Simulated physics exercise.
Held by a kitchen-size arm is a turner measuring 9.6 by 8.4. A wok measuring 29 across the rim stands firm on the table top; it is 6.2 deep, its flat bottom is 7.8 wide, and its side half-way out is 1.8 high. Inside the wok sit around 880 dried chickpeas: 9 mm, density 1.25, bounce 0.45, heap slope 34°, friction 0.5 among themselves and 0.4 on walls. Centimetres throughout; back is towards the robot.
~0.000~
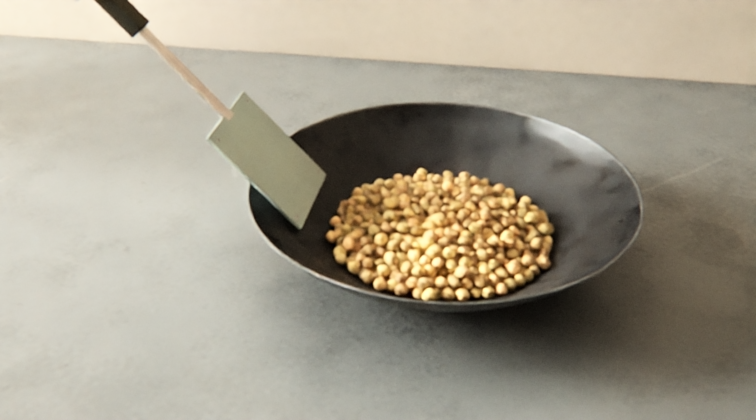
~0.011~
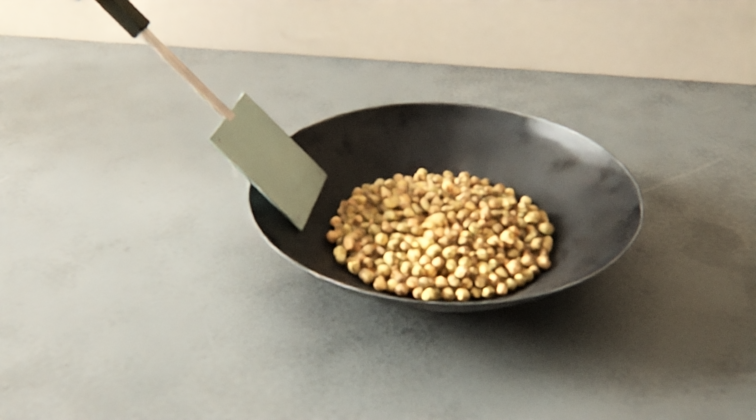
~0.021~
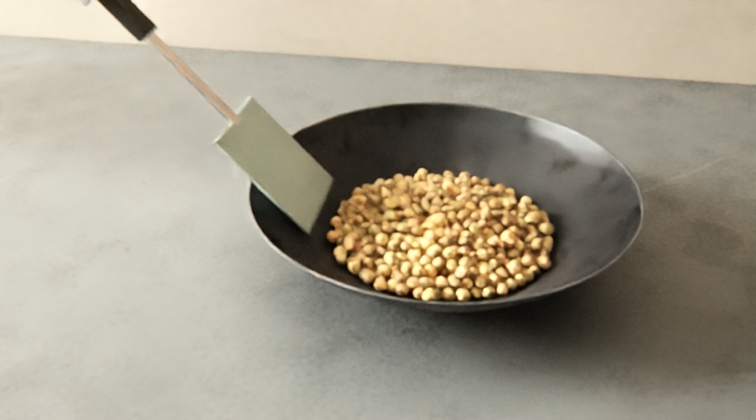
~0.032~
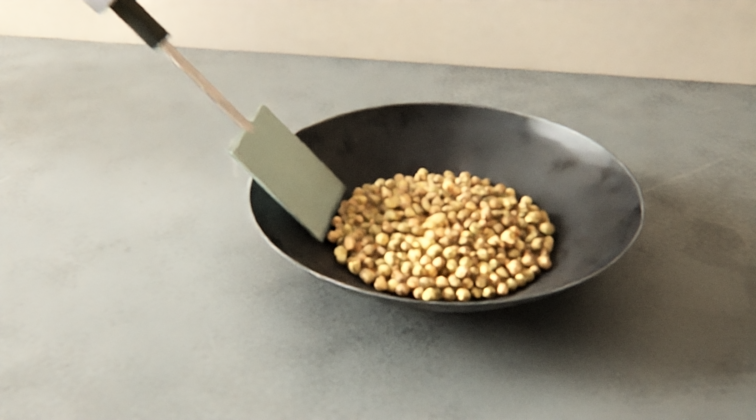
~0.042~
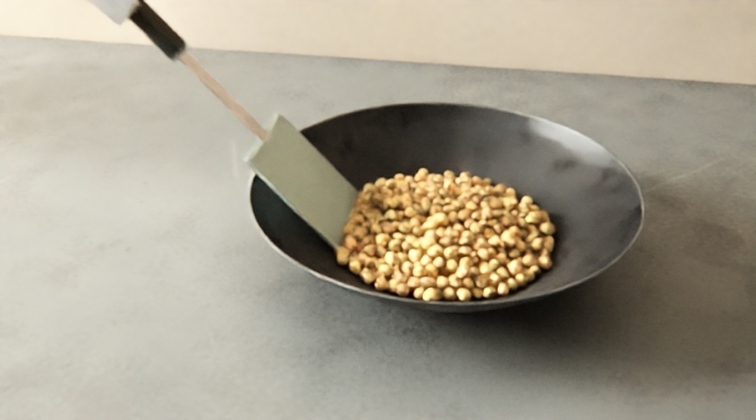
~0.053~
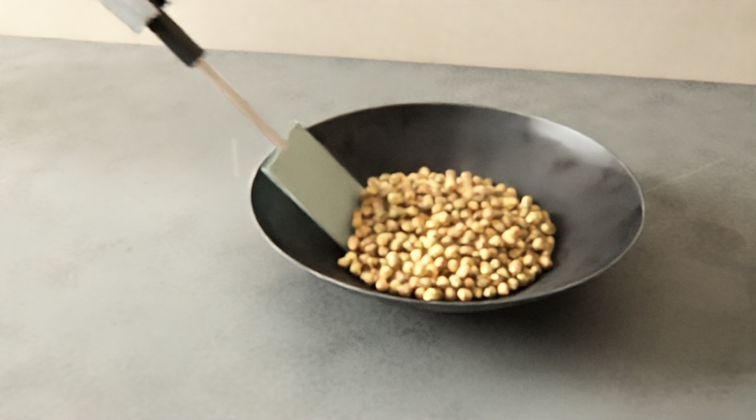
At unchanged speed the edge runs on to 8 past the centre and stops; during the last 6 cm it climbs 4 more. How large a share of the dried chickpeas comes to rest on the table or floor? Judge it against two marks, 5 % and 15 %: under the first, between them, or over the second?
Over the second, so above 15 %.
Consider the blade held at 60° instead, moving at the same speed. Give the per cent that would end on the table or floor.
Somewhere around 30 per cent would end on the table or floor.
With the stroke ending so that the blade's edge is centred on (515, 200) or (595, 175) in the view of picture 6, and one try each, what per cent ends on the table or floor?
About 20 and 40 per cent.
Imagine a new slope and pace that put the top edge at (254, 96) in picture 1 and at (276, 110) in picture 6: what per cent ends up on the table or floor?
Roughly 0 %.
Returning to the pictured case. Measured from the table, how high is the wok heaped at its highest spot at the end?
Top of the heap: Roughly 6.0 cm above the table top.
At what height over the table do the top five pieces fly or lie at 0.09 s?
They are near 6 cm up.
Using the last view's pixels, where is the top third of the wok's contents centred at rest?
Look near (554, 219).
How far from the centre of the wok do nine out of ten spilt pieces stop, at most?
I'd put it at about 85 centimetres.
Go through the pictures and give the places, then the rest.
Turner top edge at (226, 114), sloping 47°; upper third of the load around (441, 221), from x 330 to 550, top at y 175; 885 in the wok, in the first picture.
Turner top edge at (227, 115), sloping 47°; upper third of the load around (442, 221), from x 330 to 550, top at y 175, in the second picture.
Turner top edge at (233, 118), sloping 47°; upper third of the load around (442, 221), from x 330 to 550, top at y 175, in the third picture.
Turner top edge at (246, 126), sloping 47°; upper third of the load around (442, 221), from x 330 to 550, top at y 175, in the fourth picture.
Turner top edge at (263, 135), sloping 47°; upper third of the load around (443, 221), from x 335 to 550, top at y 175, in the fifth picture.
Turner top edge at (280, 143), sloping 47°; upper third of the load around (441, 220), from x 335 to 550, top at y 170; 885 in the wok, in the sixth picture.
By 0.09 s, sloping 47°, highest piece 8 above the table; 885 in the wok.
By 0.13 s, sloping 47°, highest piece 11 above the table; 885 in the wok.
By 0.35 s, sloping 47°, highest piece 12 above the table; 614 in the wok, 91 on the table or floor, 180 on the blade or in flight.
By 1.40 s, sloping 47°, highest piece 5 above the table; 614 in the wok, 271 on the table or floor.
Final count, 614 in the wok, 271 on the table or floor. That is 31 % on the table or floor.
